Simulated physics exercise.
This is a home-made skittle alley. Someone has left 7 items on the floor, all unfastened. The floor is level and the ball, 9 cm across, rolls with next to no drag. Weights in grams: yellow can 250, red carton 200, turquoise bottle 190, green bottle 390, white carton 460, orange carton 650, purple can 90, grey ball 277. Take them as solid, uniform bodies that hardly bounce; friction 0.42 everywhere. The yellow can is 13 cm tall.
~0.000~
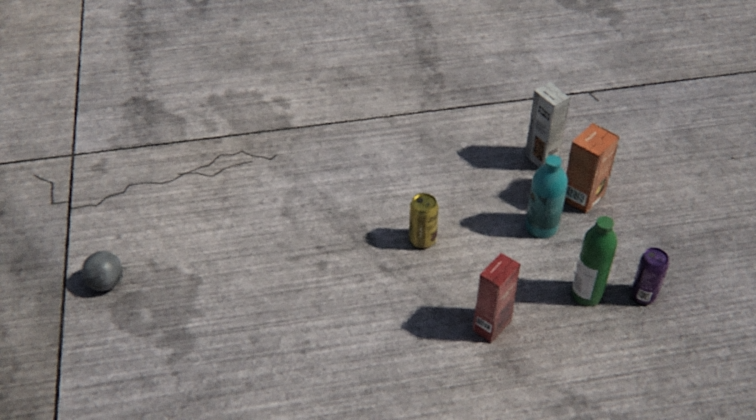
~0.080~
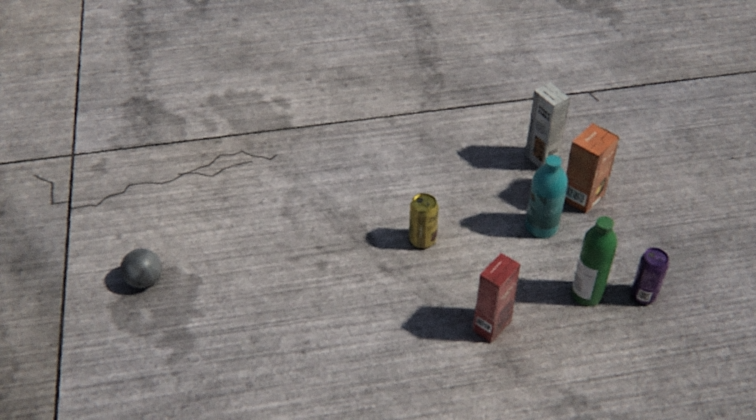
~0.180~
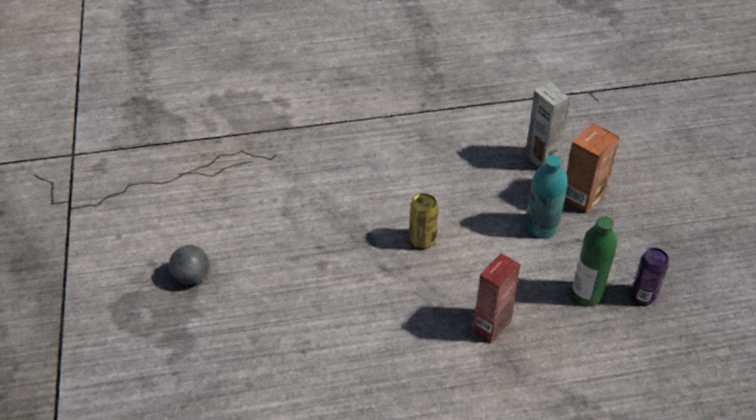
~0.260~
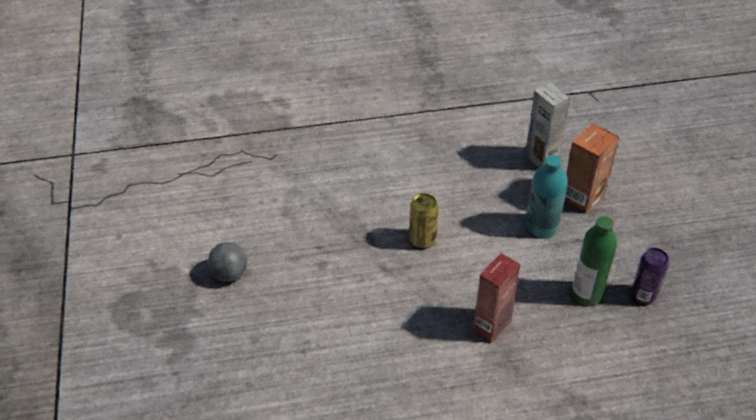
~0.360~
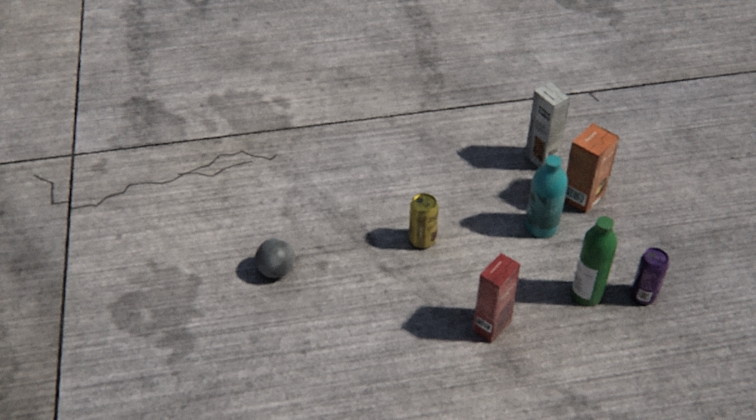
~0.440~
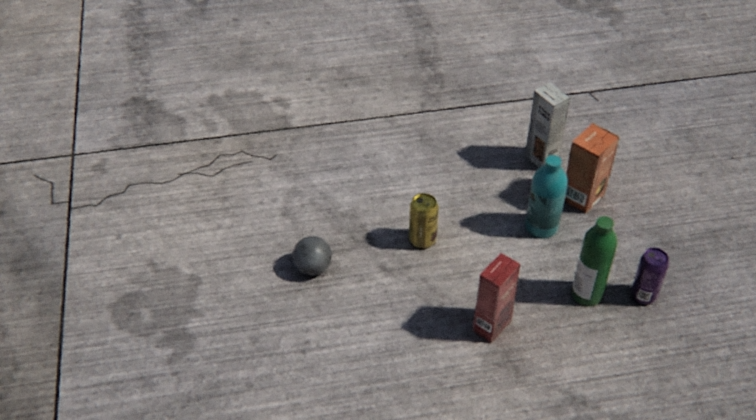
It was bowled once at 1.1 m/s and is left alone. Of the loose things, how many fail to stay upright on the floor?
Things lost: Zero.
After 0.64 s, 68 cm rolled; grey ball near (405, 249).
After 0.84 s, 84 cm rolled; grey ball near (474, 261).
After 1.14 s, 102 cm rolled; grey ball near (559, 279); green bottle slid 2 cm.
After 2.74 s, 96 cm rolled; grey ball near (534, 328).
By the end (4.0 s), all 7 in place, give or take 8 cm. Seen from the same camera at the end, yellow can near (429, 220), red carton near (496, 299).
